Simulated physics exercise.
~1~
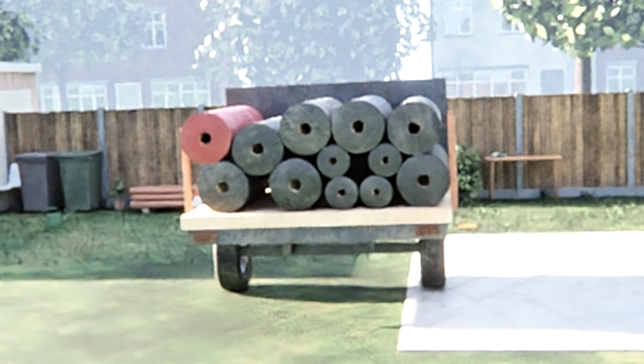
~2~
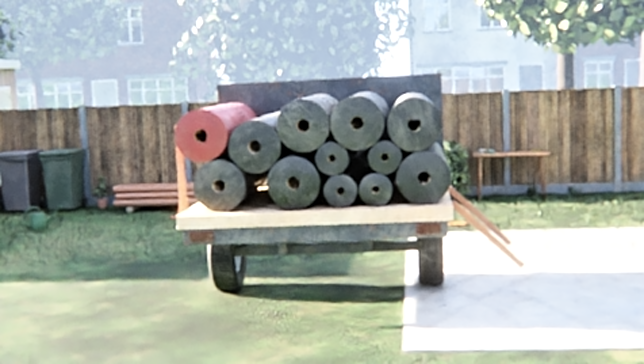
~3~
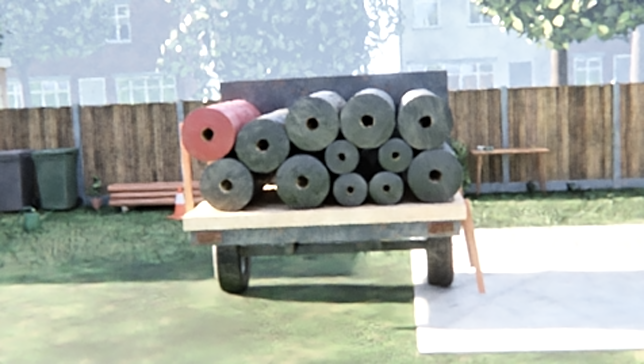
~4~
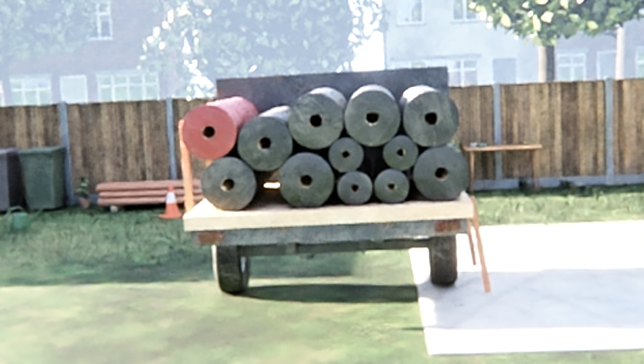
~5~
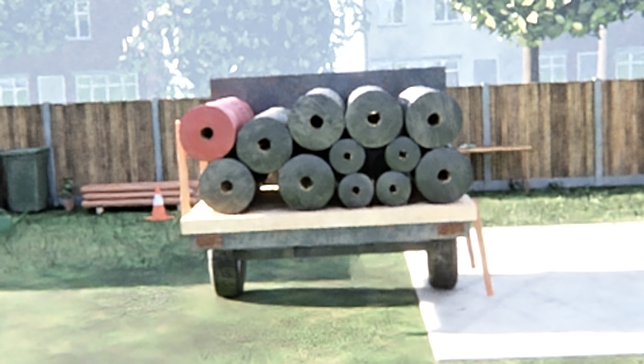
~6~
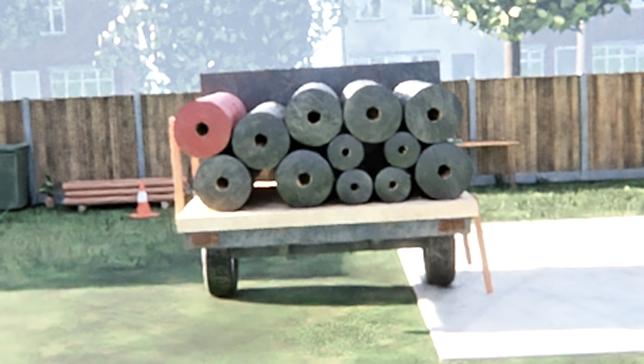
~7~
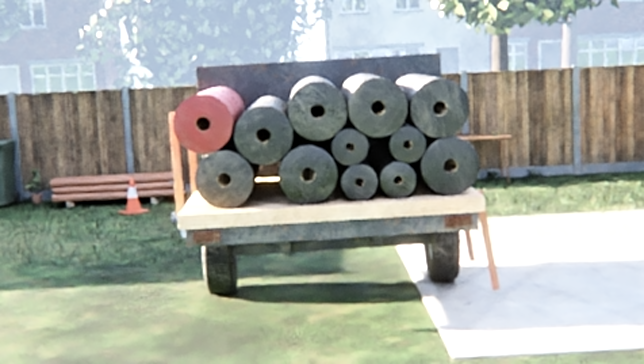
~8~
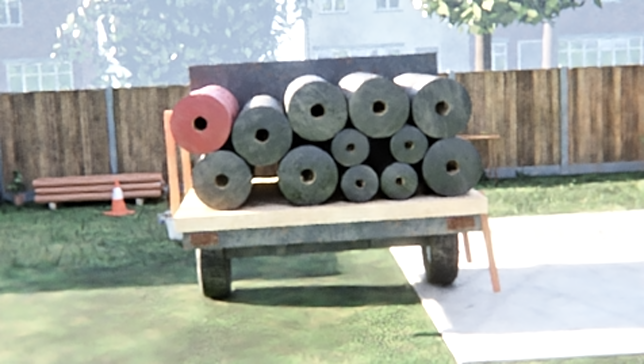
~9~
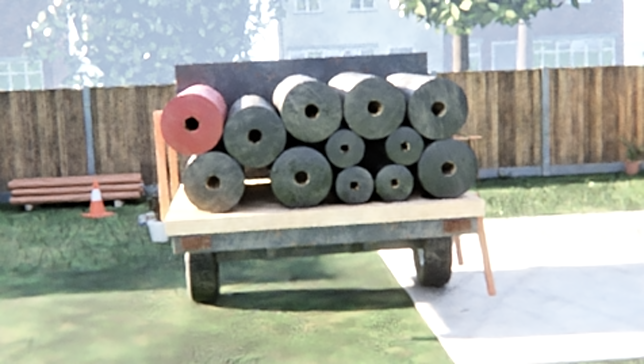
At first, a flat farm trailer stands on grass beside a pale paved strip, stacked with dark rolls and a single red one at the upper left, all with their round ends facing the viewer. Orange posts hold the load at the sides. The posts on the right then drop quickly, swinging outward and down until they hang beside the deck. The rolls stay piled up, with no visible spill, as the view drifts slightly sideways past the fence and an orange cone. In the end, the red roll still rests on top at the left, and the whole load remains aboard.
